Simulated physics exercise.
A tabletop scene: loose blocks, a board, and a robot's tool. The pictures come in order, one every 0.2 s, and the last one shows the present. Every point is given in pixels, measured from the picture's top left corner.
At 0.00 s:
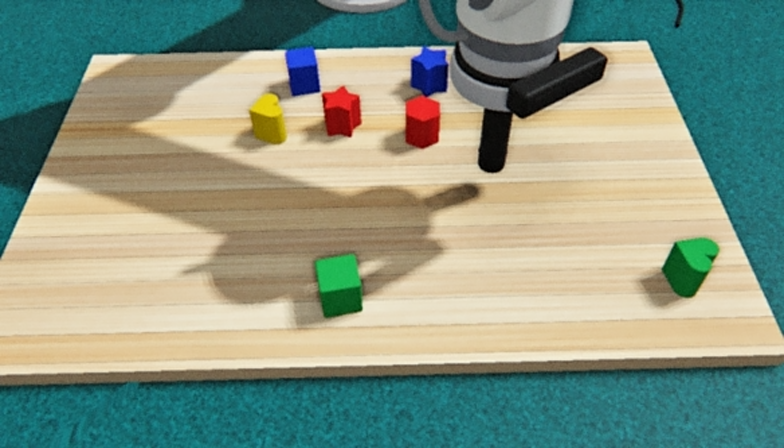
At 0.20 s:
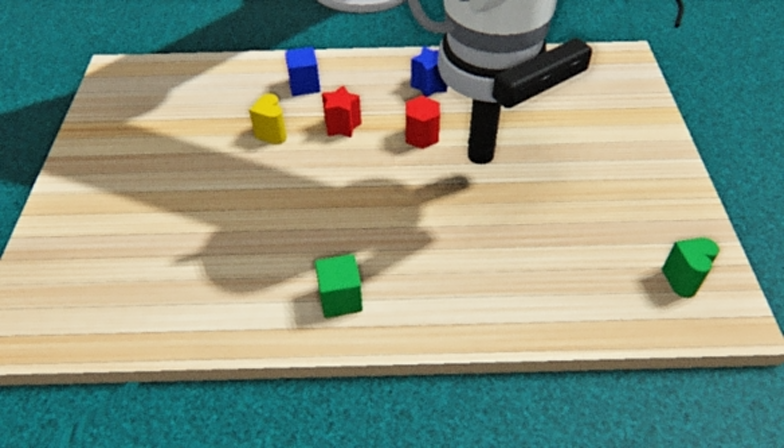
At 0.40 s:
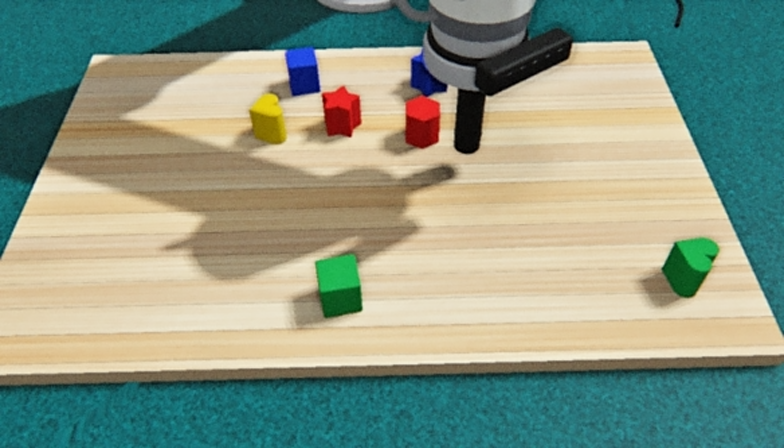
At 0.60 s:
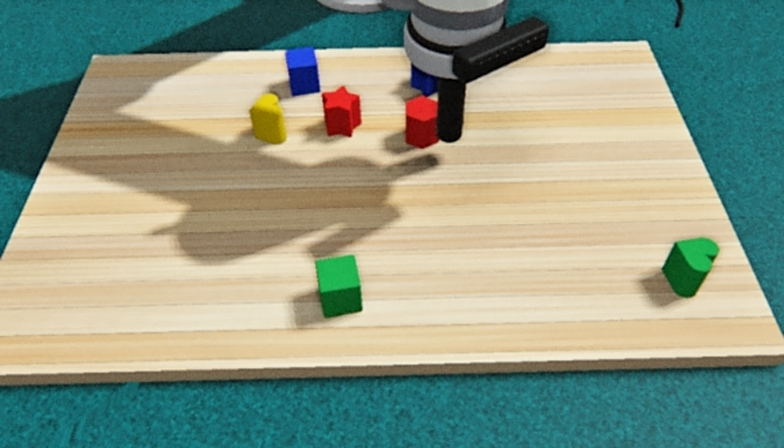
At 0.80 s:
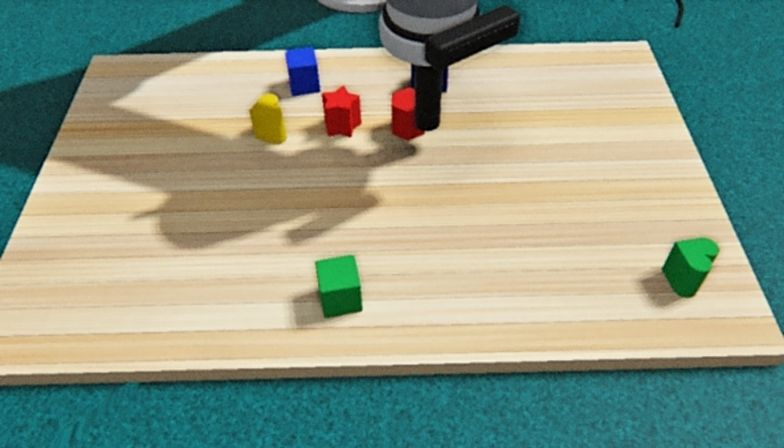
In the video, a robot's black tool moves left and slightly away across a wooden board holding colored blocks, reaching the red six-sided block and nudging it a little to the left while the other blocks stay still.
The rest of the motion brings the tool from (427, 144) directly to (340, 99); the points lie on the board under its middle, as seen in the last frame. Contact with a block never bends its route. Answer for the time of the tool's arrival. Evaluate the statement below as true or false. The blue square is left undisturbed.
That is true.
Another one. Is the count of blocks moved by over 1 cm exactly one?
That would be a yes.
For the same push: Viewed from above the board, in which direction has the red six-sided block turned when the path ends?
It is turned clockwise.
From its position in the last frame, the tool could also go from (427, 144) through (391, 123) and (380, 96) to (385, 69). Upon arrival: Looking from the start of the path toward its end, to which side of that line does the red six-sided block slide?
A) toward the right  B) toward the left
I'll go with B - toward the left.
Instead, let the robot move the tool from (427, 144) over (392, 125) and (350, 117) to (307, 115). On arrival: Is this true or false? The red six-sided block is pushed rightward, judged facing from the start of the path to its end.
My answer: True.
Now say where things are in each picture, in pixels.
The first frame shows lower end of the tool (491, 165), tops of blocks, blue square (301, 57), red six-sided block (423, 108).
The second frame shows tool (480, 157), blocks as before.
The third frame shows tool (467, 147), blocks as before.
The fourth frame shows tool (449, 136), blocks as before.
The fifth frame shows tool (427, 124), blue square (301, 57), red six-sided block (409, 99).
The first path, step by step. One third of the way, tool (395, 109); red six-sided block (381, 82), turned 15° clockwise.
Two thirds of the way, tool (365, 93); red six-sided block (362, 66), turned 35° clockwise.
At the end, tool (339, 79); blue square not moved; red six-sided block (354, 56), turned 65° clockwise.
